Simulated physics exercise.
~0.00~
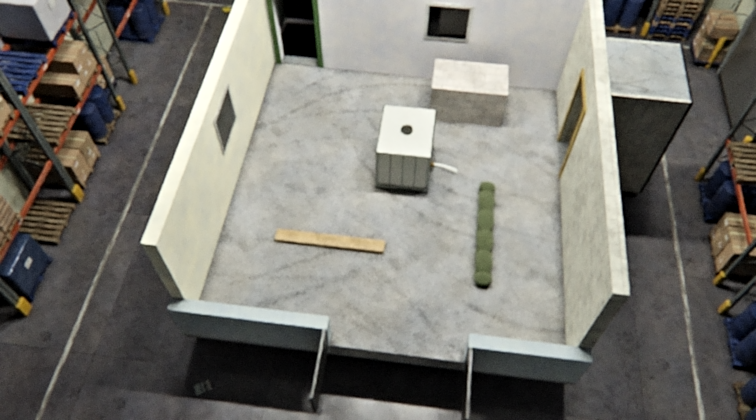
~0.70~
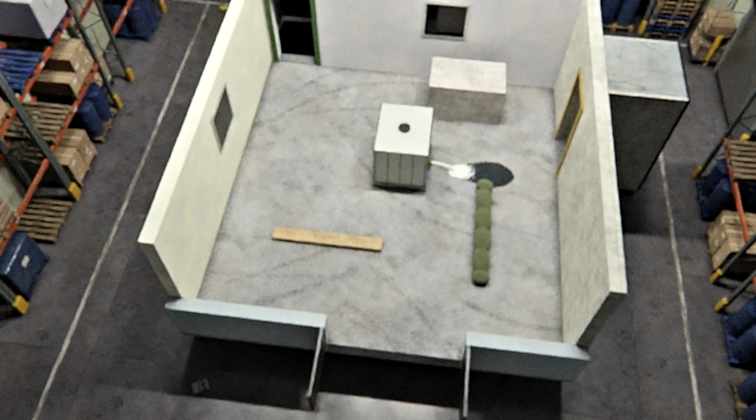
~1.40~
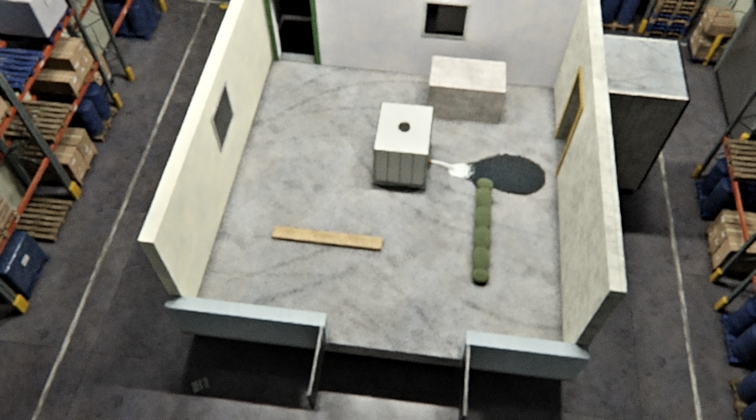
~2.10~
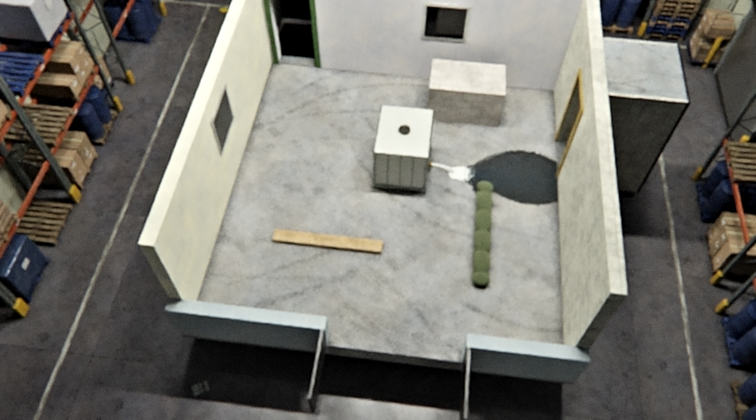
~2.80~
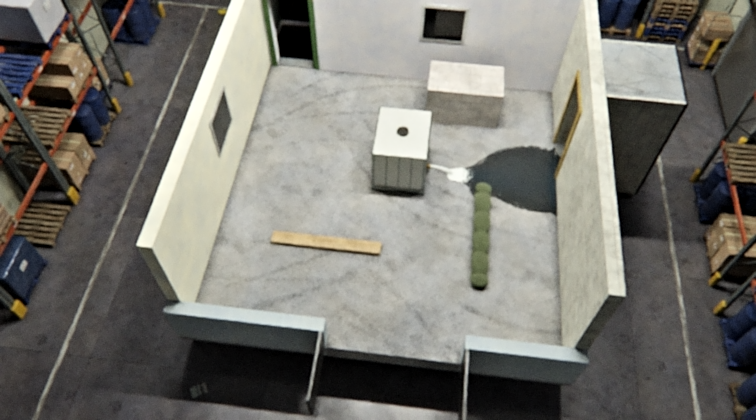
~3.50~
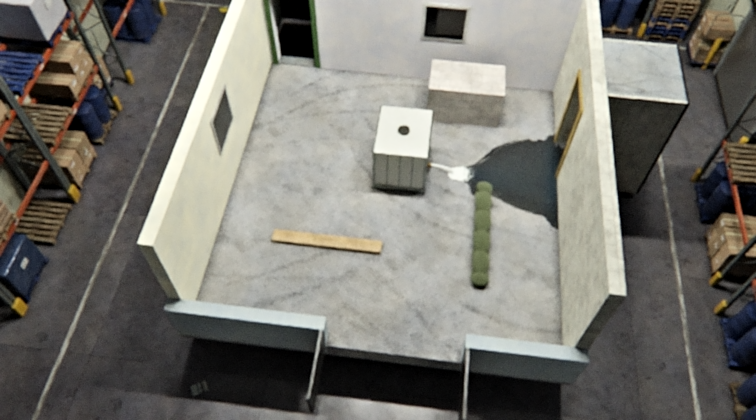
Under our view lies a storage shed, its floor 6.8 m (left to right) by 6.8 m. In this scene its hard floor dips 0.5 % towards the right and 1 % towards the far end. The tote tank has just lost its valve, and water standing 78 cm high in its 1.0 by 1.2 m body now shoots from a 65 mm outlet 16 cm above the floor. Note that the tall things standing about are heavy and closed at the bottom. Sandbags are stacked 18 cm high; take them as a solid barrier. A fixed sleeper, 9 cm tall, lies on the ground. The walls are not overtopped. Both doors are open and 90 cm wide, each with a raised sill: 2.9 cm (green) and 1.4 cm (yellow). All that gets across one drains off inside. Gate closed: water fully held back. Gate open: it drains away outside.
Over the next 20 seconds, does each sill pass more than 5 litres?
My prediction: Green door: Under; yellow door: Over.
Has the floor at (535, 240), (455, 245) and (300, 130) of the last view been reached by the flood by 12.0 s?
Spot 1: Submerged; spot 2: Unwetted; spot 3: Unwetted.
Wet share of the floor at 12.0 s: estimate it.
I'd guess around 15 in a hundred.
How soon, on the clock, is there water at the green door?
Green not in the 20 s.
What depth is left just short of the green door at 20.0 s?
0.0 cm.
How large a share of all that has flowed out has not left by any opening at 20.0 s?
About 88 in a hundred.
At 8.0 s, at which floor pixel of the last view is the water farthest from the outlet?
In the last view, it's close to (551, 93).
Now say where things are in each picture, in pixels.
The jet has just started at (442, 166); the ground is still dry, in the first picture.
From the spout at (440, 164) the water has spread over 0.5 m2; its tip is at (511, 177), and it is 1.1 cm deep on average, in the second picture.
From the spout at (440, 163) the water has spread over 1.2 m2; its tip is at (543, 173), and it is 0.9 cm deep on average, in the third picture.
From the spout at (440, 166) the water has spread over 1.8 m2; its tip is at (557, 166), and it is 0.9 cm deep on average, in the fourth picture.
The jet leaves at (439, 168); the sheet reaches (563, 164), 3.0 m away, and wets 2.2 m2, in the fifth picture.
The jet leaves at (439, 167); the sheet reaches (567, 157), 3.1 m away, and wets 2.5 m2, in the sixth picture.
After 5.0 s water covers 10 % of the floor and is deepest (4 cm) near (554, 184); green door not reached, yellow door 2.2 cm at the sill, 2 L in.
After 8.0 s water covers 10 % of the floor and is deepest (4 cm) near (554, 184); green door not reached, yellow door 2.3 cm at the sill, 6 L in.
After 12.0 s water covers 15 % of the floor and is deepest (4 cm) near (554, 184); green door not reached, yellow door 2.1 cm at the sill, 11 L in.
After 16.0 s water covers 20 % of the floor and is deepest (4 cm) near (554, 184); green door not reached, yellow door 2.3 cm at the sill, 16 L in.
After 20.0 s water covers 20 % of the floor and is deepest (4 cm) near (553, 178); green door not reached, yellow door 2.4 cm at the sill, 21 L in.
